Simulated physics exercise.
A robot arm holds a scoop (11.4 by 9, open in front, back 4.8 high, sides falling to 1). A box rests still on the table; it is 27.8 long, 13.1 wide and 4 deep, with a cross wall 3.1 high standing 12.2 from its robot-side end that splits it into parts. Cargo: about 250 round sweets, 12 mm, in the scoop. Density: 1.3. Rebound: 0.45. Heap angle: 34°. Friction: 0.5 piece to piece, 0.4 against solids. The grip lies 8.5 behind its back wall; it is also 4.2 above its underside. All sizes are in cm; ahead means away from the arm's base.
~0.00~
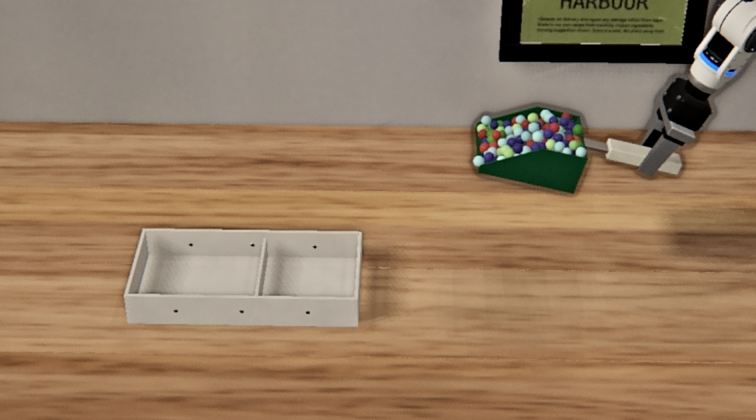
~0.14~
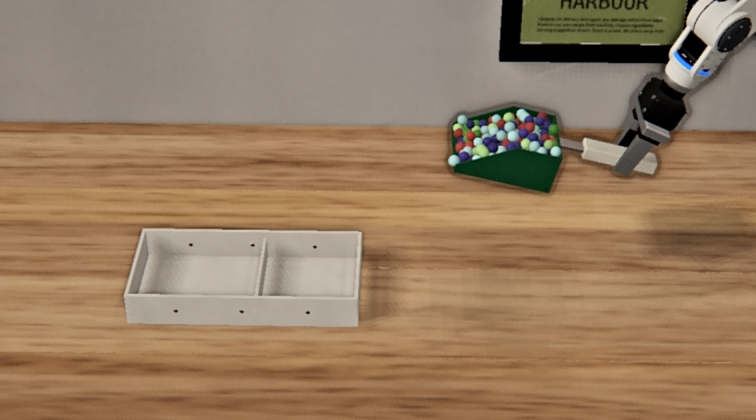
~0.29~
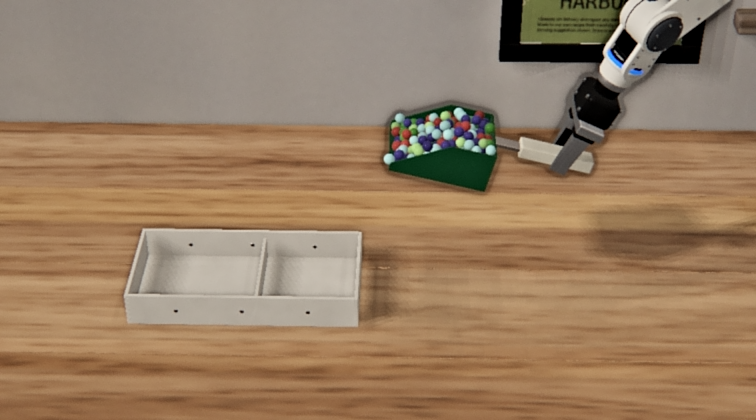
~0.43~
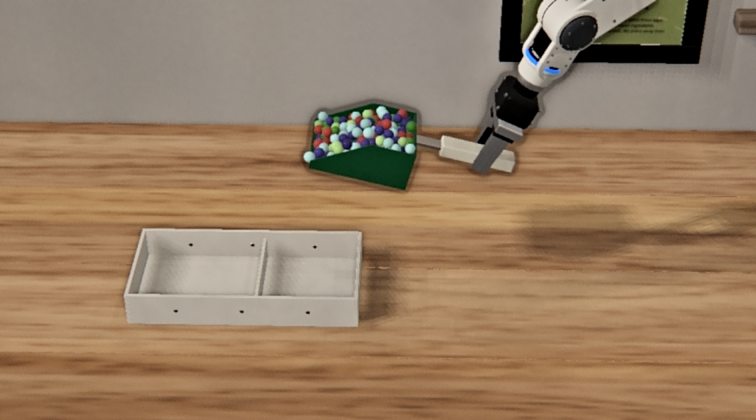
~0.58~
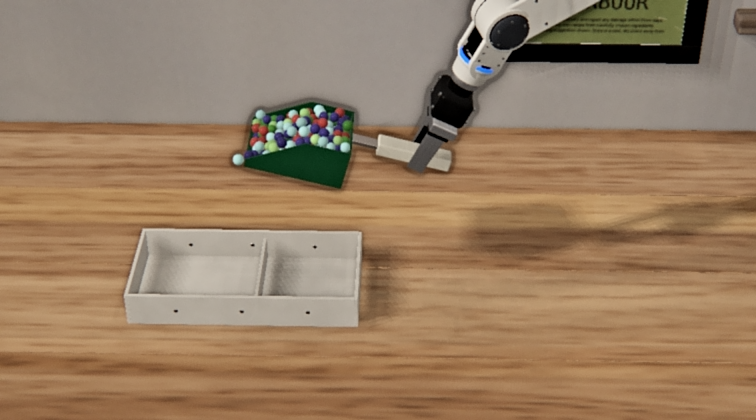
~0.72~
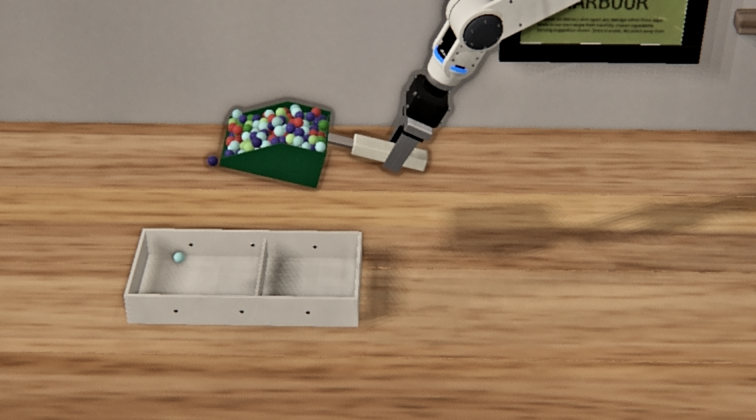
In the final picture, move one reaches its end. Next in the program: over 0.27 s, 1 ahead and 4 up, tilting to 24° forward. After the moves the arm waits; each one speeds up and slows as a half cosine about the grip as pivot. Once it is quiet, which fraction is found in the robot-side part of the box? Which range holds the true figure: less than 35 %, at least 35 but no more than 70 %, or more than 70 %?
The true figure is less than 35 %.
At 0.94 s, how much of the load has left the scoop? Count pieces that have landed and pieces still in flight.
Share gone by then: Near 0 %.
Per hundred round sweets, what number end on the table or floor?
Estimate: Near 0 %.
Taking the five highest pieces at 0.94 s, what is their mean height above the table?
Those pieces are roughly 22 cm high.
After 0.83 s, tilted 2° backward, highest piece 24 above the table; 245 on the scoop, 1 in the far-side part, 1 in flight or on a rim.
After 0.94 s, tilted 20° forward, highest piece 22 above the table; 243 on the scoop, 2 in the far-side part, 2 in flight or on a rim.
After 1.19 s, tilted 24° forward, highest piece 20 above the table; 150 on the scoop, 60 in the far-side part, 37 in flight or on a rim.
After 2.24 s, tilted 24° forward, highest piece 3 above the table; 244 in the far-side part, 3 on the table or floor.
At rest, 244 in the far-side part, 3 on the table or floor. That is 0 % in the robot-side part of the box.
